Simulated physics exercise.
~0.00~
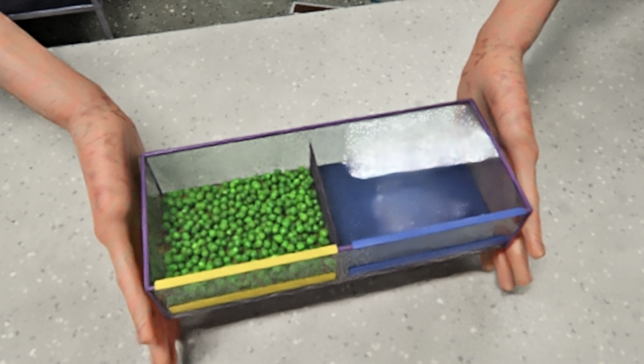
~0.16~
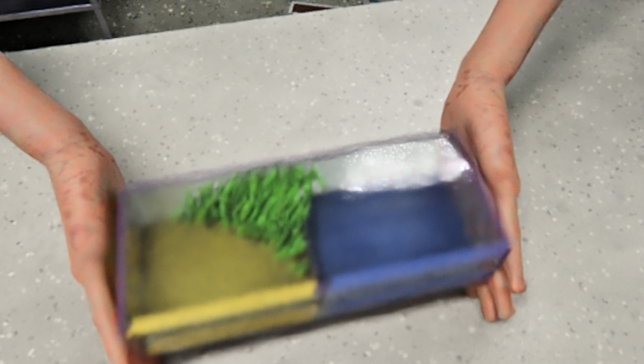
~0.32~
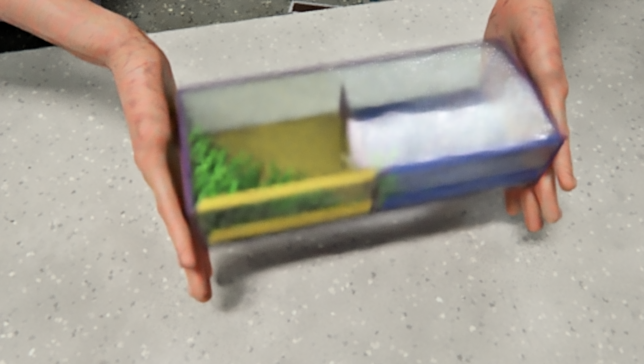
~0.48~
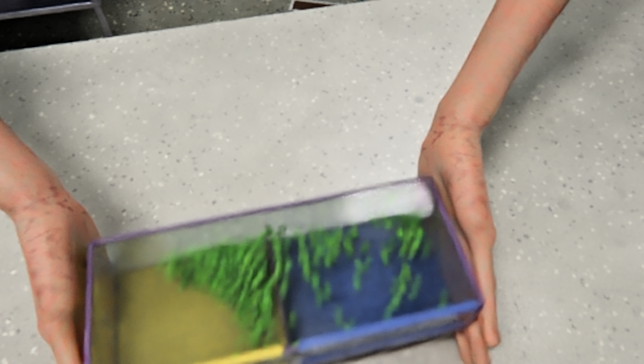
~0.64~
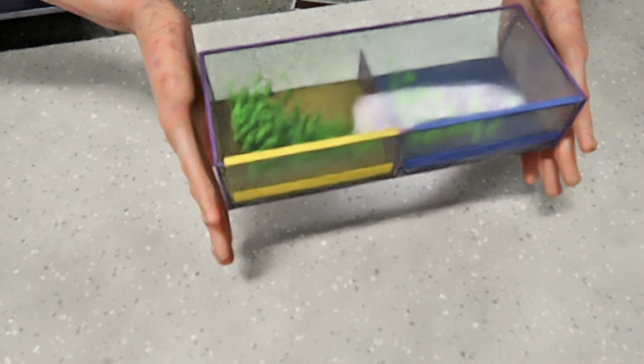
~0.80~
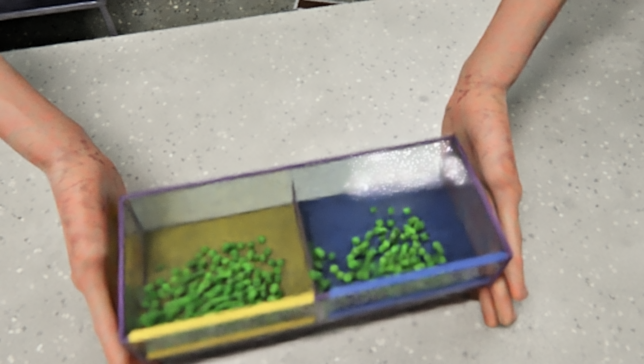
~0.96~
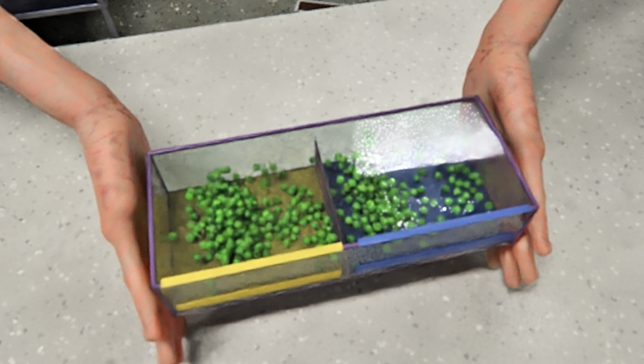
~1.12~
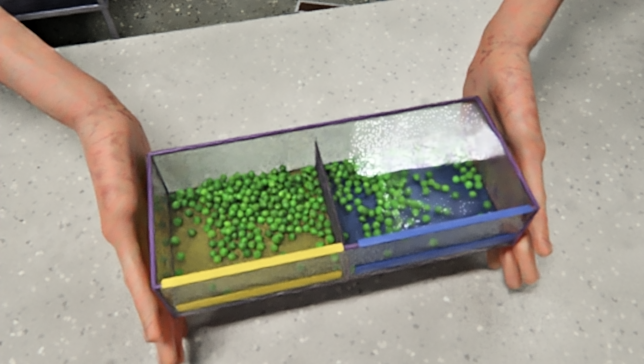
On a speckled tabletop, two hands shake a divided clear box, spreading green peas into both halves.
